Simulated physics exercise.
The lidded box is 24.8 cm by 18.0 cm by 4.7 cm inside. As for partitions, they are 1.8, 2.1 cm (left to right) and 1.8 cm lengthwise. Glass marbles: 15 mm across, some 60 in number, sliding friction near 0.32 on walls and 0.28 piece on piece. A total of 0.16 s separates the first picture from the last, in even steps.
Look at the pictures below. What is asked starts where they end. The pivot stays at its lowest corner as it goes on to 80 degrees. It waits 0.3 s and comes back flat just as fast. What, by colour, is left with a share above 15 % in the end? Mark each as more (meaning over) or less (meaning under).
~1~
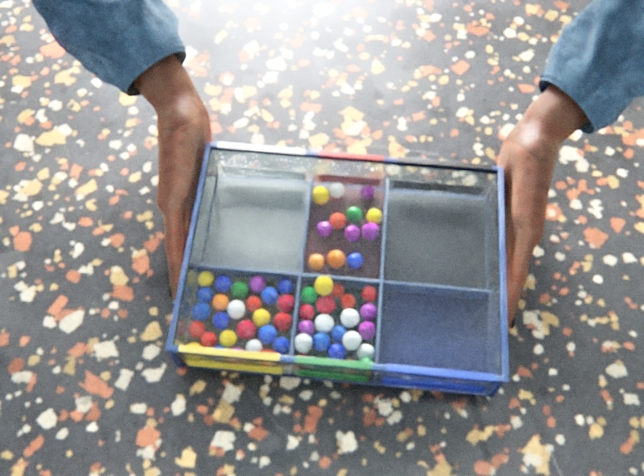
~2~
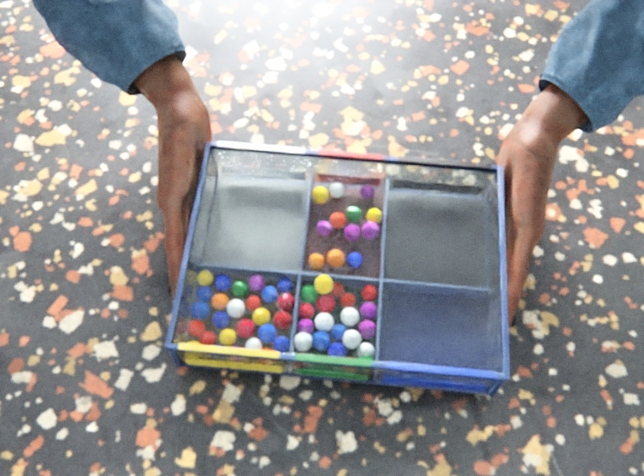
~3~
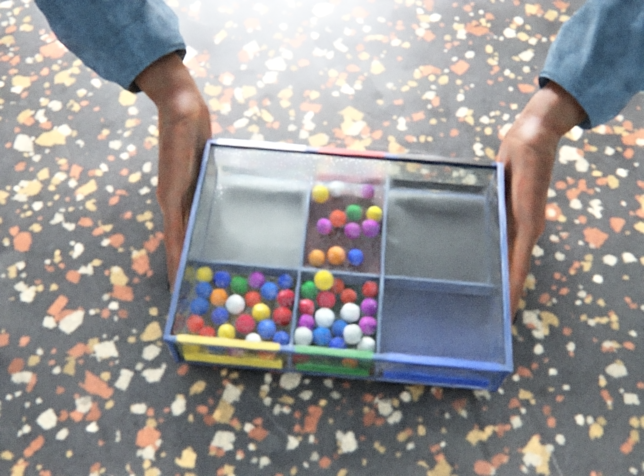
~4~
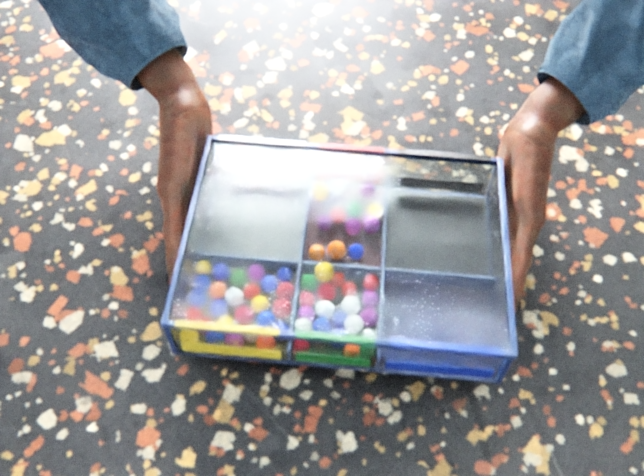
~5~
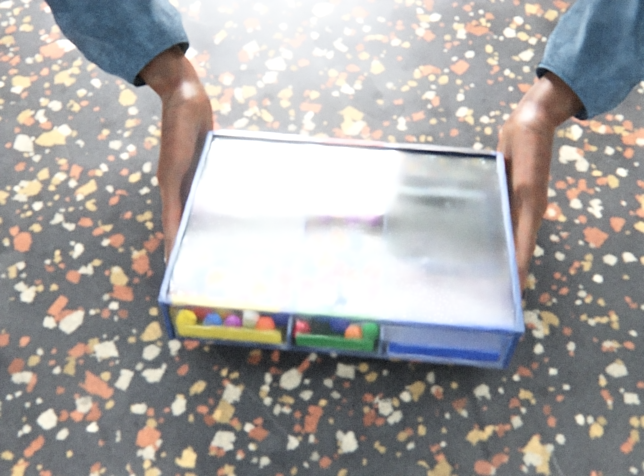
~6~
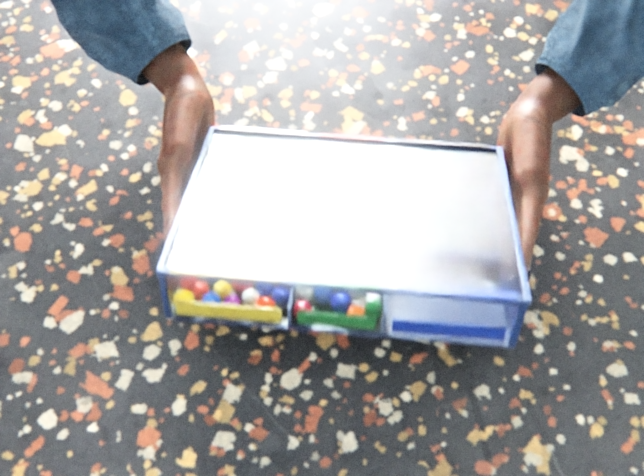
Red - more; blue - less; green - less; yellow - less; white - more; black - less.
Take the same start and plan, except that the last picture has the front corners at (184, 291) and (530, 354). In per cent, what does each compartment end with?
It comes out as red at 20 percent, blue at 0 percent, green at 5 percent, yellow at 0 percent, white at 0 percent and black at 70 percent.
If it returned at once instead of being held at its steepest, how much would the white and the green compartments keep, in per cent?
Then, in per cent: White 35; green 5.
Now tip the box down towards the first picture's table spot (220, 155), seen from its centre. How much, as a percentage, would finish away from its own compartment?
The share comes to about 70 in a hundred.
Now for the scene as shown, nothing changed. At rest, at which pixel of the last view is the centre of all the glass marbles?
Approximately (315, 228) in the last picture.
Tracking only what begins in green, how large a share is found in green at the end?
That comes out at about 20 percent.
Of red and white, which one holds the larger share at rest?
That would be the white compartment.
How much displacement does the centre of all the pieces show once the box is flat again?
6.5 cm.
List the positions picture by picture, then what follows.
The first picture shows box tilt 0 degrees, front corners at (172, 346) and (502, 377); red 20 %, green 35 %, yellow 45 %.
The second picture shows box tilt 1 degrees, front corners at (172, 344) and (503, 375).
The third picture shows box tilt 4 degrees, front corners at (170, 336) and (506, 367), lowest corner left back.
The fourth picture shows box tilt 9 degrees, front corners at (168, 322) and (511, 352), lowest corner left back.
The fifth picture shows box tilt 16 degrees, front corners at (165, 299) and (517, 328), lowest corner left back.
The sixth picture shows box tilt 23 degrees, front corners at (163, 270) and (524, 298), lowest corner left back; red 20 %, green 35 %, yellow 45 %.
Then, 0.49 s after the last picture, tilt 80 degrees; red 40 %, green 10 %, yellow 15 %, white 30 %.
Then, 0.81 s after the last picture, tilt 48 degrees; red 35 %, green 5 %, yellow 5 %, white 40 %, black 10 %.
Then, 1.23 s after the last picture, tilt 0 degrees; red 35 %, green 5 %, yellow 5 %, white 40 %, black 10 %.
In the end, red 35 %, blue 0 %, green 5 %, yellow 5 %, white 40 %, black 10 %.
